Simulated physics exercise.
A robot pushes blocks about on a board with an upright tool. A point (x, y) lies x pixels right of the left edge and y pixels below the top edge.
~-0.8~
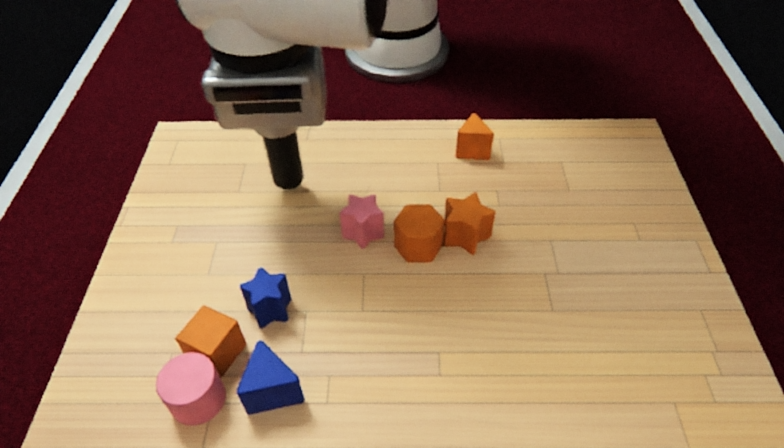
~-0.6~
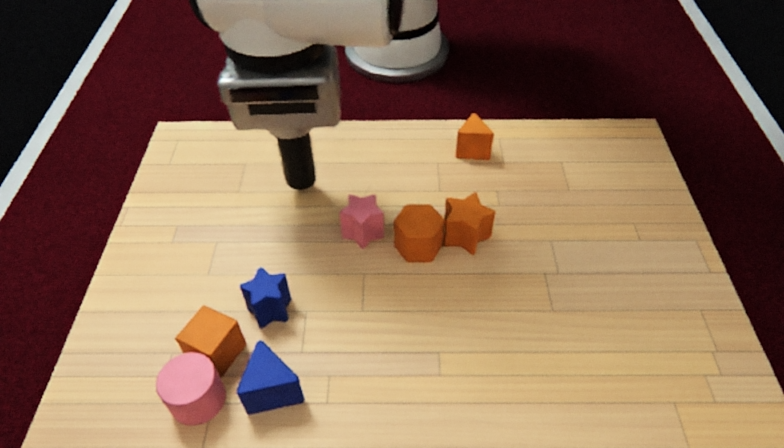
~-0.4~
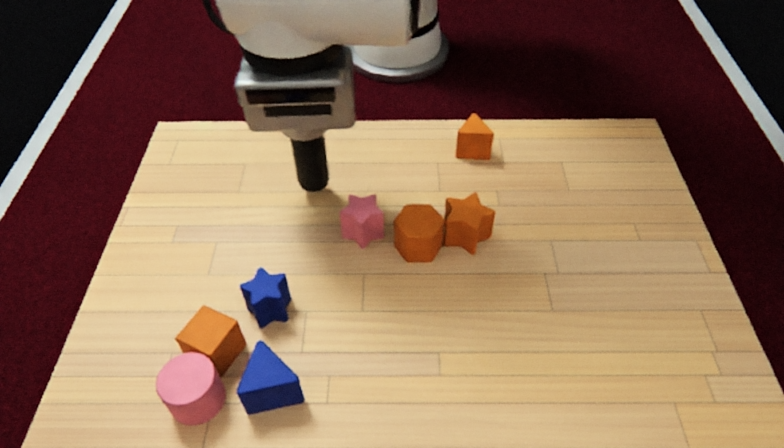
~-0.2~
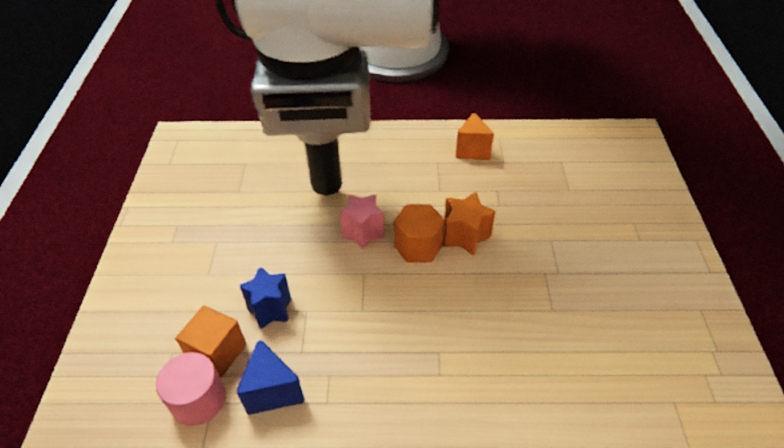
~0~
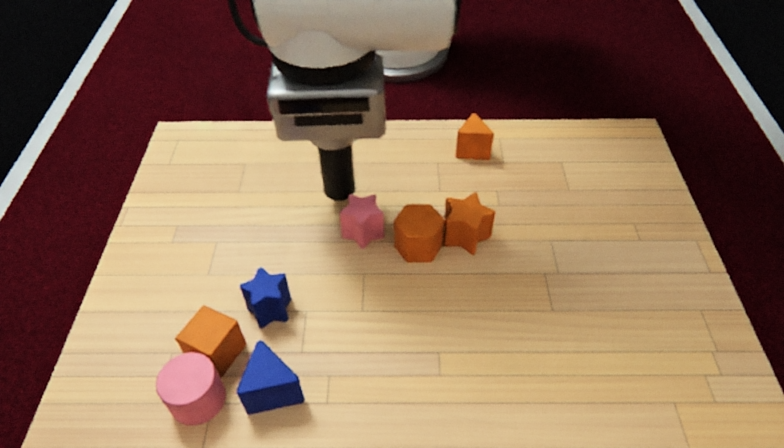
At first, a robot arm holds its dark upright tool over the upper left of a wooden board scattered with orange, pink and blue blocks. The tool then moves slowly right and slightly down, until it is close beside the pink star, while all the blocks stay still.
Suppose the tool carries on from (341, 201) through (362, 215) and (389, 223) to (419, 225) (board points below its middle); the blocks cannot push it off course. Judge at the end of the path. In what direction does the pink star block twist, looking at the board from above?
It is turned clockwise.
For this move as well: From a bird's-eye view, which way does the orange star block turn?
Counterclockwise rotation.
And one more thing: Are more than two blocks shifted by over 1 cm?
No - that is not the case.
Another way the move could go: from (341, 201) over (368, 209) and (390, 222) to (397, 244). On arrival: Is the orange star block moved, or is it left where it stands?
At the end of the path, the orange star block remains in its old spot.
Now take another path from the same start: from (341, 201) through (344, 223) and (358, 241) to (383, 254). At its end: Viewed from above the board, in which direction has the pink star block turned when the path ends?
It ends up turned anticlockwise.
On the path given first. Halfway along, tool (375, 210); pink star block (379, 224), turned 20° clockwise.
At the end, tool (419, 214); pink star block (378, 224), turned 20° clockwise; orange hexagonal block (434, 227), turned 35° clockwise; orange star block (473, 211), turned 20° anticlockwise.
